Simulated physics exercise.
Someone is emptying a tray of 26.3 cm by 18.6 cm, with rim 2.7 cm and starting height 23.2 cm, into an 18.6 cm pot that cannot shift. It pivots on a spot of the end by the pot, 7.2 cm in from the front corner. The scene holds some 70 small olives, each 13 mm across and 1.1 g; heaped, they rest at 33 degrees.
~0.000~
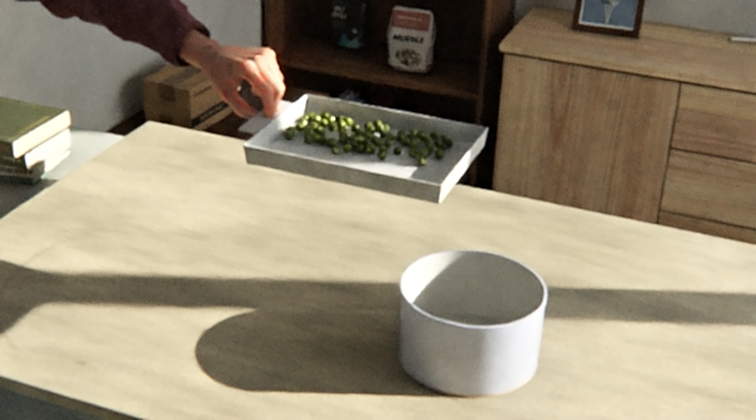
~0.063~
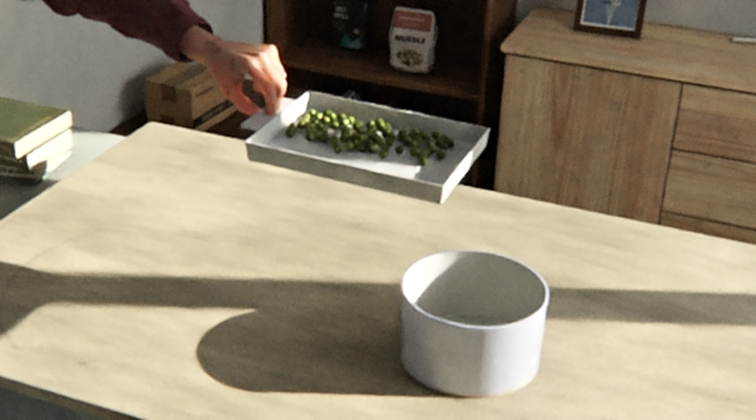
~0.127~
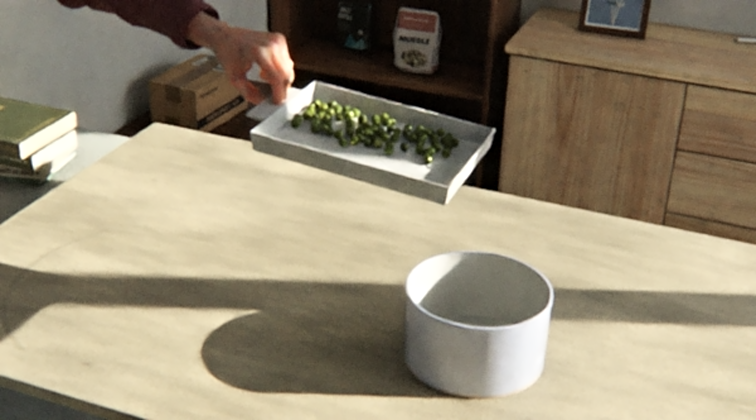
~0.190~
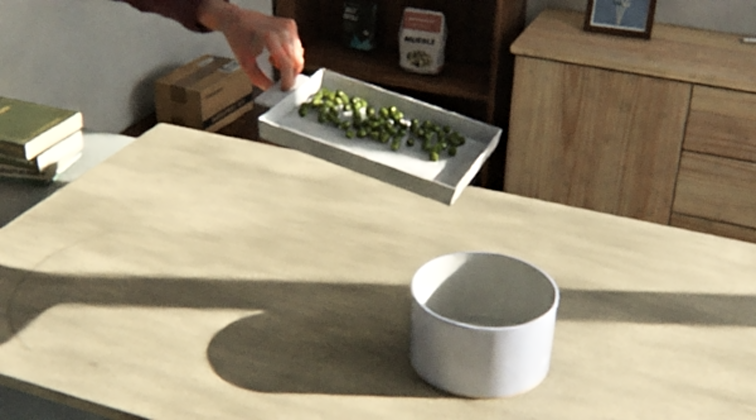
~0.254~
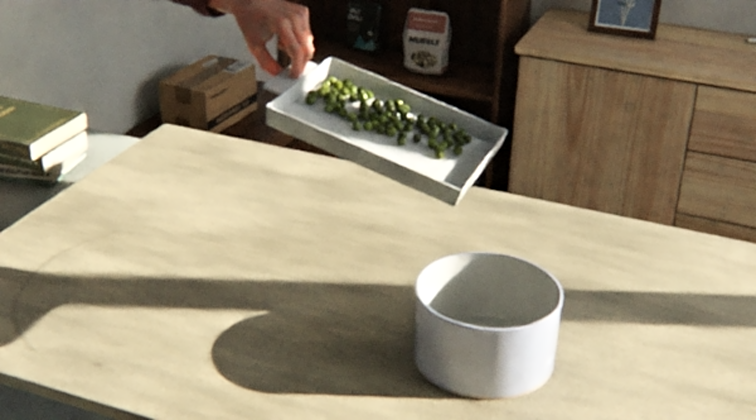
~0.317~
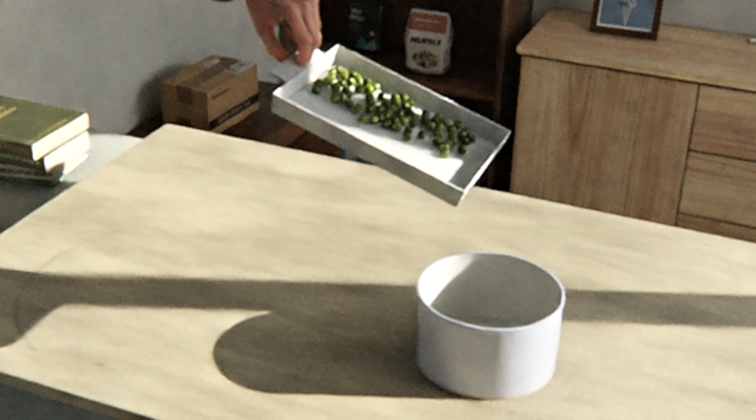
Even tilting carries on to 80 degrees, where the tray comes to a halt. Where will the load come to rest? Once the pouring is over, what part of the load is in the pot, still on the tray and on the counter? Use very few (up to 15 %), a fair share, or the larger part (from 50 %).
Pot: Very few, tray: The larger part, counter: Very few.
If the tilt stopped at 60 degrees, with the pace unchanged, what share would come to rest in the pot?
Roughly 5 percent.
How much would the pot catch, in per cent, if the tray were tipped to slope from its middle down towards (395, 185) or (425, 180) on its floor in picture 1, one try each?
I'd put it at roughly 15 per cent for the first tilt and roughly 5 per cent for the second.
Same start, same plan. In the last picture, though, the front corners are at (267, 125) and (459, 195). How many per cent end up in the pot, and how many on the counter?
Pot 5 % / counter 0 %.
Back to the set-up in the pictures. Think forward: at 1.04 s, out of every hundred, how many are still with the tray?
About 95 per cent.
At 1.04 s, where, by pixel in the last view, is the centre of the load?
At that time the load is centred around (483, 149).
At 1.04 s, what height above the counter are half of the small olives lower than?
Around 26 cm up.
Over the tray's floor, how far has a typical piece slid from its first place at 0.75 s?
Around 11 centimetres.
After 0.75 s, tilt 48 degrees; the tray holds 100 %, the pot 0 %.
Then, at 1.04 s, tilt 67 degrees; the tray holds 95 %, the pot 0 %.
After 1.43 s, tilt 80 degrees; the tray holds 95 %, the pot 5 %.
By 1.7 s all is still; pot 5 %, tray 95 %, counter 0 %.
